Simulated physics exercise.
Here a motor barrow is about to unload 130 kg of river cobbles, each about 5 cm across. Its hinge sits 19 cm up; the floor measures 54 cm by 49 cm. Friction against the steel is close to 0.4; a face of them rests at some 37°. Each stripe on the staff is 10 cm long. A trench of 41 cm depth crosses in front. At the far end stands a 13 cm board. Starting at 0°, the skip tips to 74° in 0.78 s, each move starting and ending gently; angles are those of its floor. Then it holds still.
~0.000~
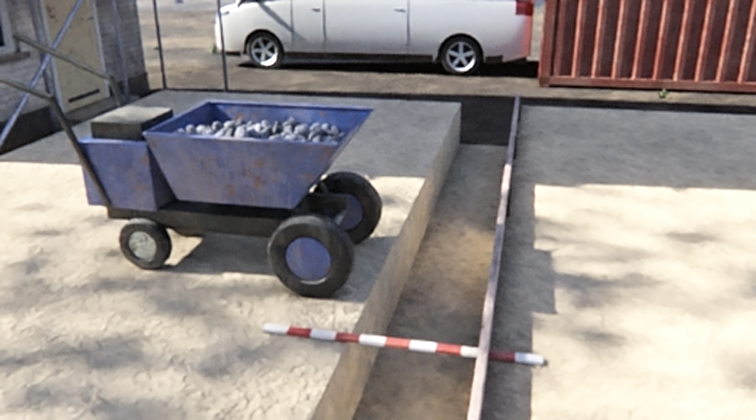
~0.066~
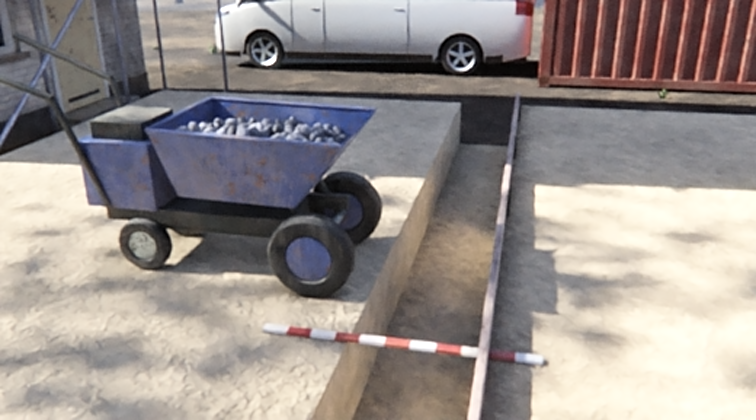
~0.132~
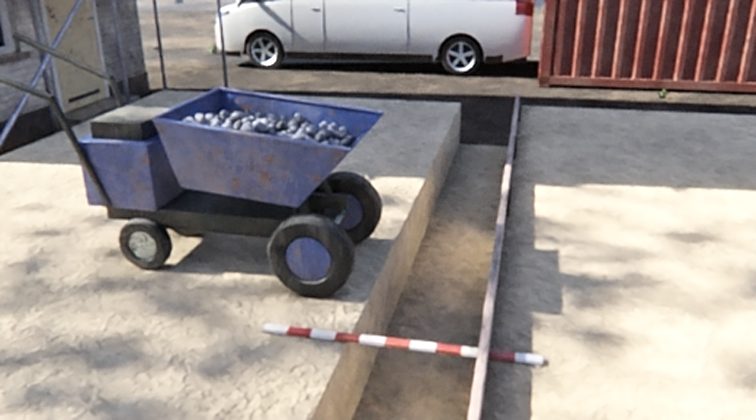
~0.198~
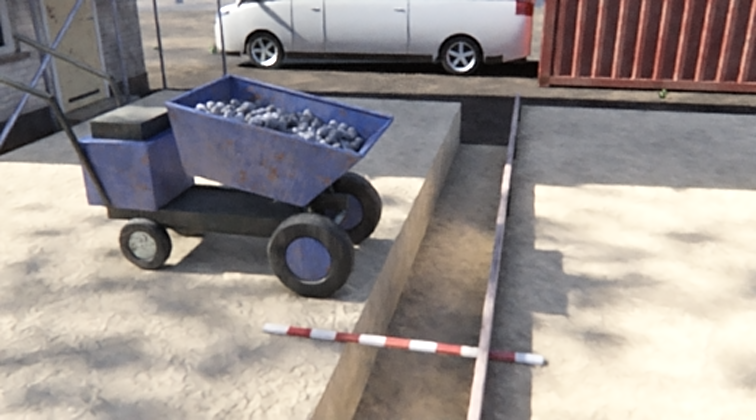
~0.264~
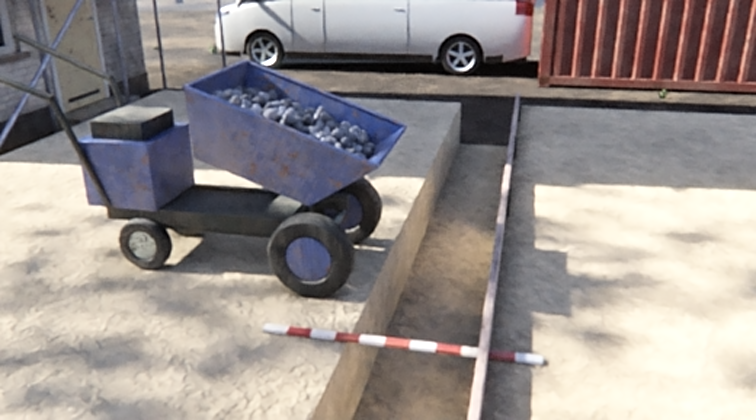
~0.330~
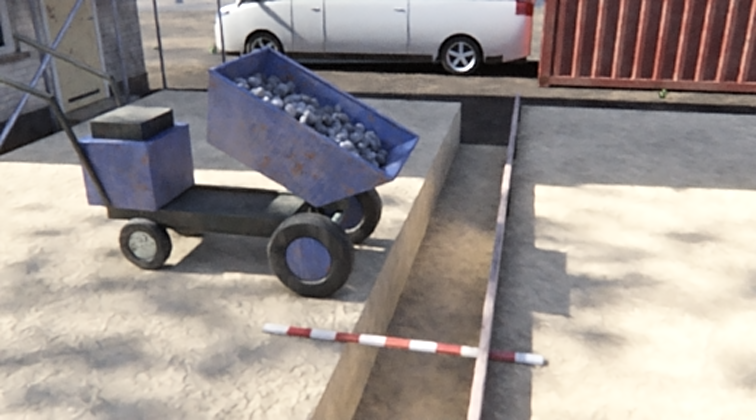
A small blue dumper loaded with grey stones stood still beside a trench while its skip tilted steadily, the back end rising and the front lip dipping to the right, with the stones still inside.
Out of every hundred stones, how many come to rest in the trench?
Close to 72 in a hundred.
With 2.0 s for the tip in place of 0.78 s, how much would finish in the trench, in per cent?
Then about 90 per cent.
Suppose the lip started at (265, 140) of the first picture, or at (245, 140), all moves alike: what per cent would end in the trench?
First some 100, then 100 per cent.
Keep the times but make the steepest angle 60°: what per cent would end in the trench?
In that case some 50 per cent.
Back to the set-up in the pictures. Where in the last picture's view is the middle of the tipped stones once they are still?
Near (467, 338).
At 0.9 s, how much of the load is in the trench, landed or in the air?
About 25 per cent by then.
After 0.6 s the floor is at 62°; 100 % in the skip; the foremost stones are at (425, 205).
After 0.9 s the floor is at 74°; 66 % in the skip, 26 % in the trench, 8 % past the trench; the foremost stones are at (528, 292).
After 1.2 s the floor is at 74°; 19 % in the skip, 54 % in the trench, 27 % past the trench; the foremost stones are at (704, 302).
After 3.2 s the floor is at 74°; 0 % in the skip, 72 % in the trench, 28 % past the trench; the foremost stones are past the picture's edge.
